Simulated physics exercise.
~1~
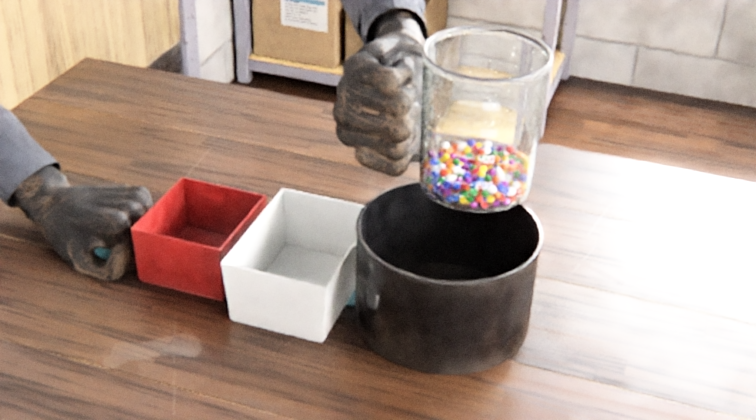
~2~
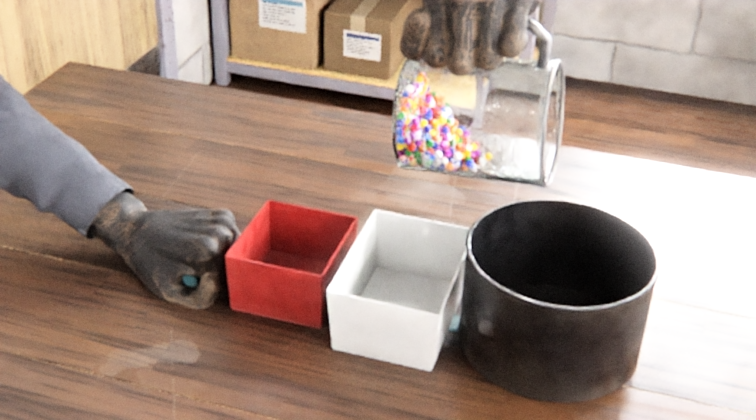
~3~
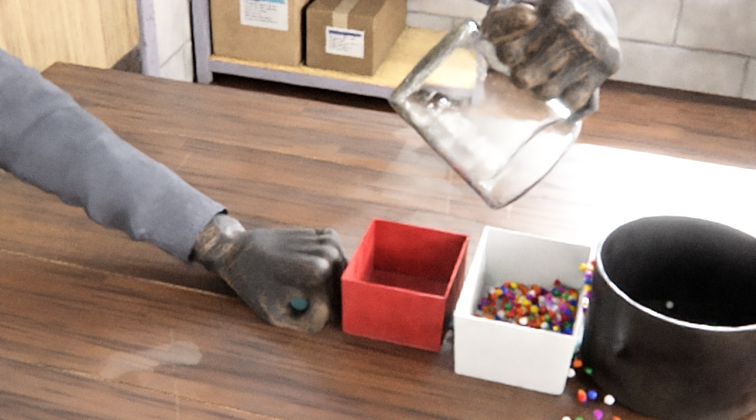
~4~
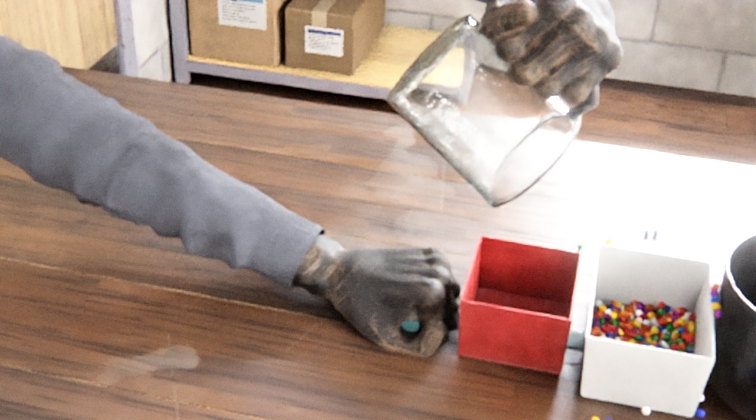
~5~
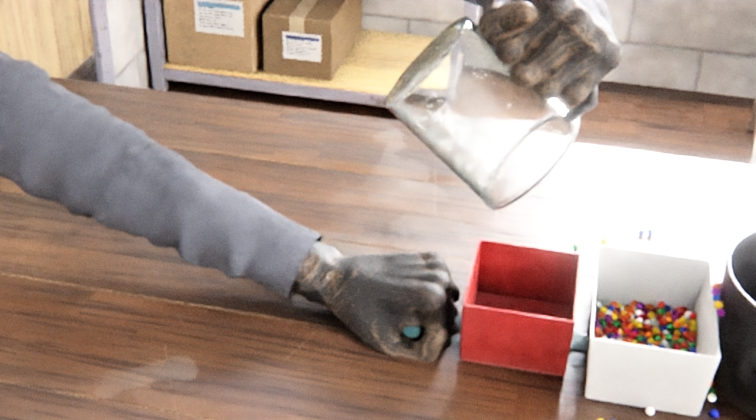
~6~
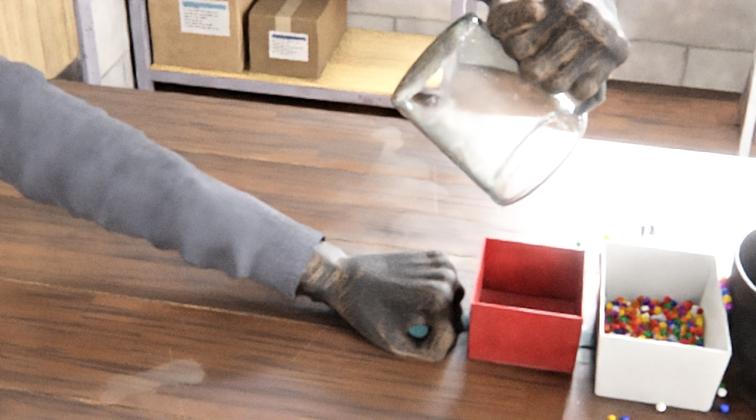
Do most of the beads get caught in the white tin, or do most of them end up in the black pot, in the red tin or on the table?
Most of the beads are caught in the white tin. Only a small part goes into the black pot or onto the table, and the red tin gets none.
